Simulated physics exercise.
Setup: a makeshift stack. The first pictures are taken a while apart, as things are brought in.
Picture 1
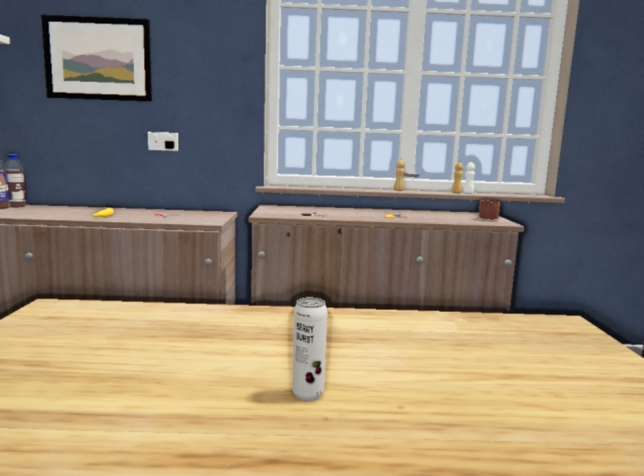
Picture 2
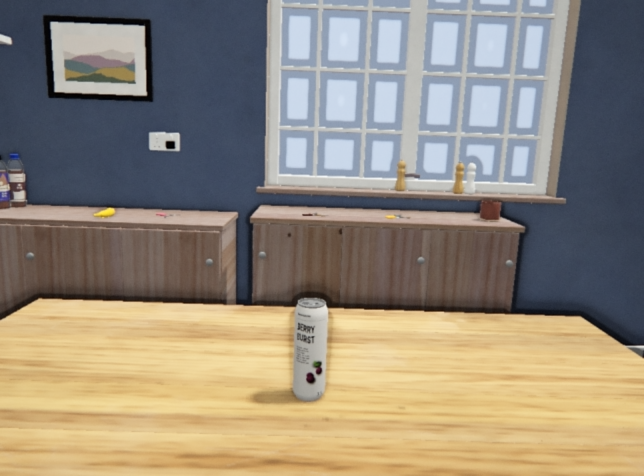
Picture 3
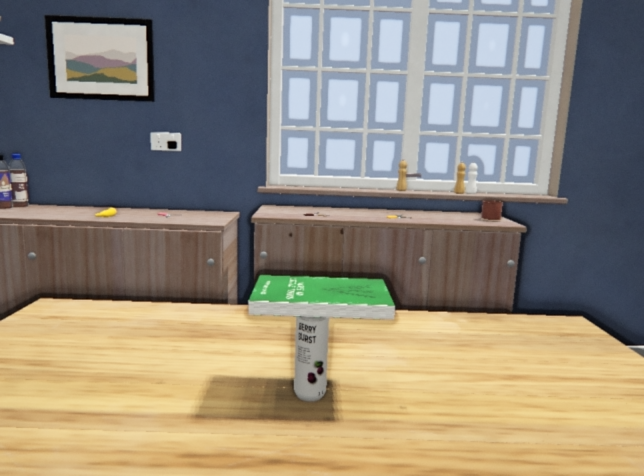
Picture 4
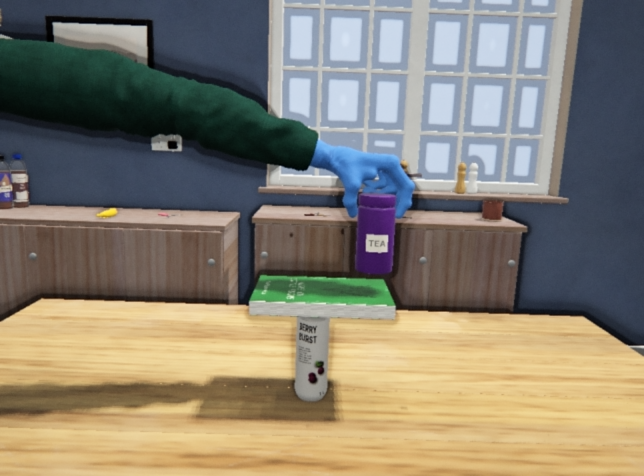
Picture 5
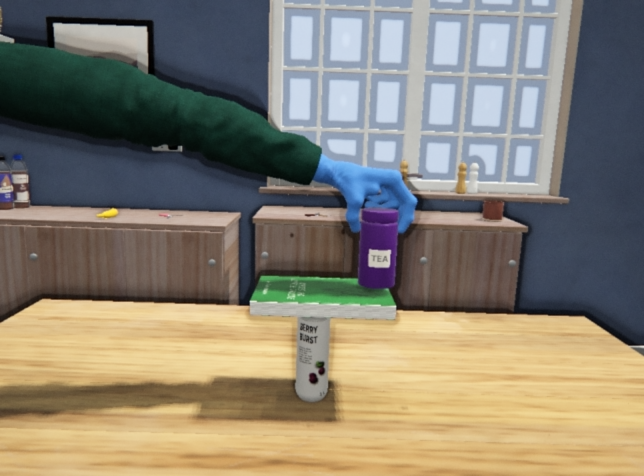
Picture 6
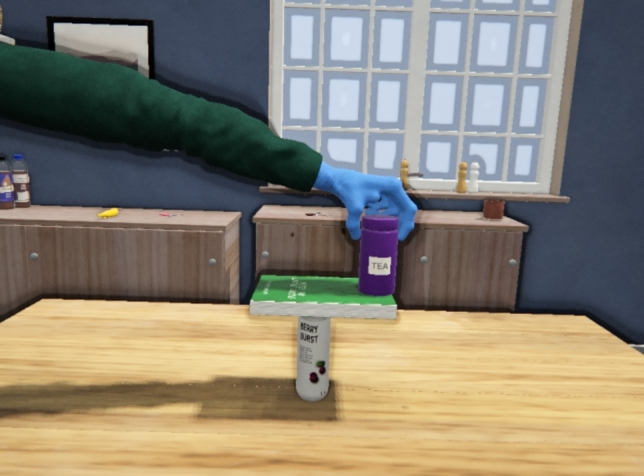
White can standing on a wooden table, a green book appearing on top, then a gloved hand lowering a purple tea jar onto the book's right side.
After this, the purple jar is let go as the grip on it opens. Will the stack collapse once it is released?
Yes: Comes down.
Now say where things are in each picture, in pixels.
In the first picture, the last thing is not in view yet; white can (309, 349).
In the second picture, the last thing is not in view yet; white can (310, 350).
In the third picture, the last thing is not in view yet; white can (311, 350).
In the fourth picture, still above its spot; purple jar (375, 232); white can (312, 350).
In the fifth picture, still above its spot; purple jar (378, 247); white can (313, 350).
In the sixth picture, in place under the hand; purple jar (378, 254); white can (313, 349).
Then, 0.50 s past the last view, green book and purple jar now fallen.
Then, 0.70 s past the last view, things are still on the move.
Finally, fallen, green book and purple jar; white can still in place. The stack loses its balance.
